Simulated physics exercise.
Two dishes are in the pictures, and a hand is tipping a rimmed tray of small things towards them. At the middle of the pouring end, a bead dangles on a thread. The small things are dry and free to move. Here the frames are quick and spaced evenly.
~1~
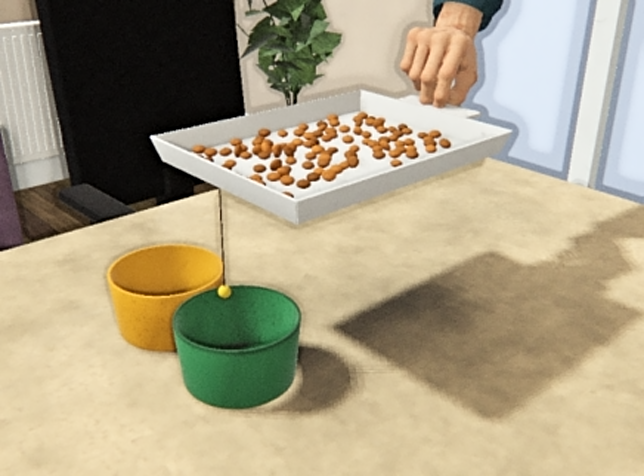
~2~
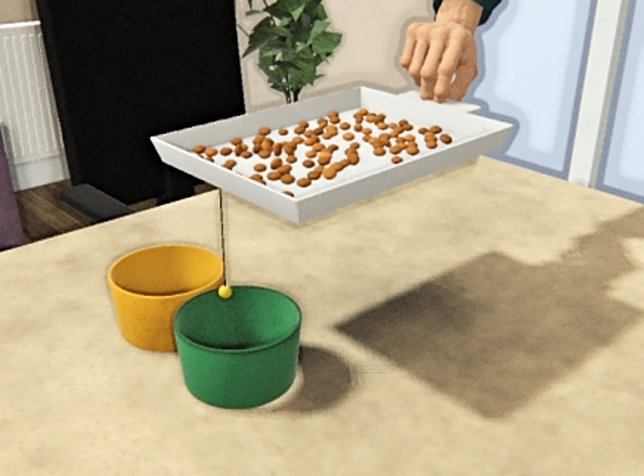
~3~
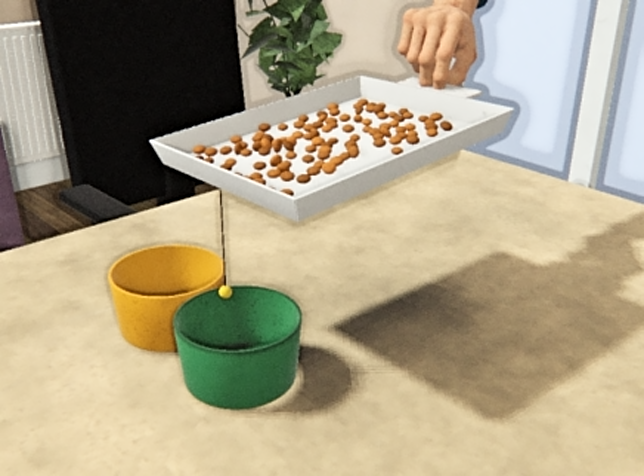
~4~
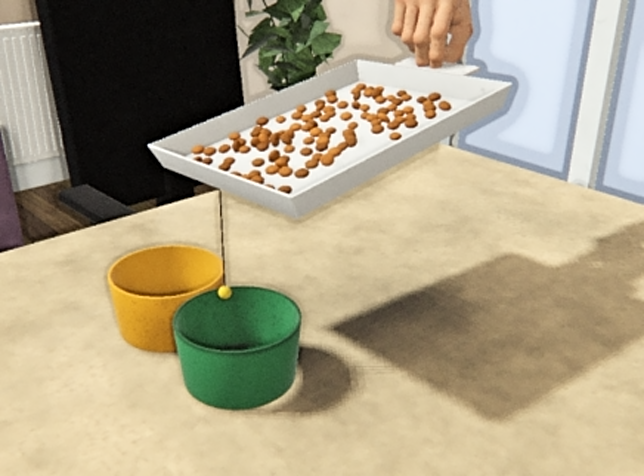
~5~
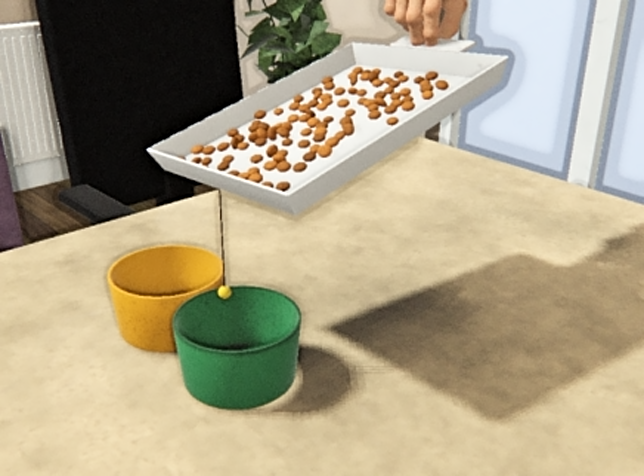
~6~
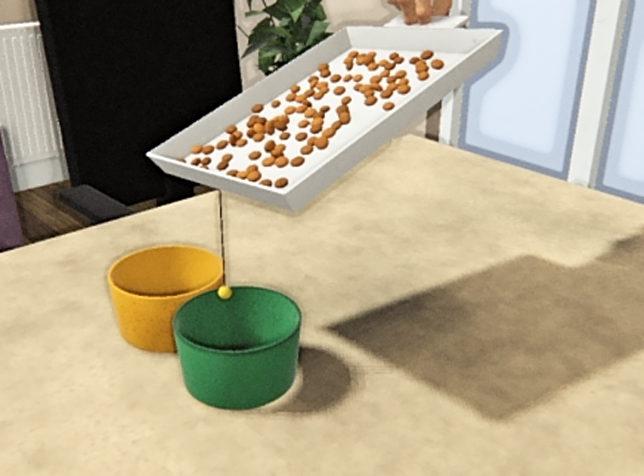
Above a tabletop with two dishes, a hand steadily tilts a white tray of brown bits.
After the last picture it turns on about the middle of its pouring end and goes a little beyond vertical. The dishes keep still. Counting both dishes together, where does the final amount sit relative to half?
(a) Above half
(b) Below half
a, above half.
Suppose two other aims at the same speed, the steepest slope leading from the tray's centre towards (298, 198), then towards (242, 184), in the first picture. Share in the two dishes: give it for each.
10 and 40 per cent, in that order.
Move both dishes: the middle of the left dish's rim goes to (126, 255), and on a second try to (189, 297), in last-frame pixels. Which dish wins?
The first time it is the dish to the right, and the second time it is the dish to the left.
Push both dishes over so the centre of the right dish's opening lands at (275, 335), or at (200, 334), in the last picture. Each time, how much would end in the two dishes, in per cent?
Respectively 60 % and 100 %.
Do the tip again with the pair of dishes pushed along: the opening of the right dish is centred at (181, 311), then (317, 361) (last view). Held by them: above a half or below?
At place one the bulk; at place two the minor share.
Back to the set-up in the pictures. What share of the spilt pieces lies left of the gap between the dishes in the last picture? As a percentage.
Estimate: About 100 percent.
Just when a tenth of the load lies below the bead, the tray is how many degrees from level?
Close to 80° of tilt at that moment.
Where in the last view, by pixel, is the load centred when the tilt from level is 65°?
The middle of the pieces sits at roughly (197, 155).
Soon after the last picture, tray tipped steeply; nearly all on the tray; a stray few in the air.
A little later, tray tipped past a quarter turn; about a quarter on the tray; a stray few in the right dish; about a third in the left dish; about a quarter outside both; about a quarter in the air.
Later still, tray tipped past a quarter turn; a small part in the right dish; about two thirds in the left dish; about a quarter outside both.
At rest, tray tipped past a quarter turn; a small part in the right dish; about two thirds in the left dish; about a quarter outside both.
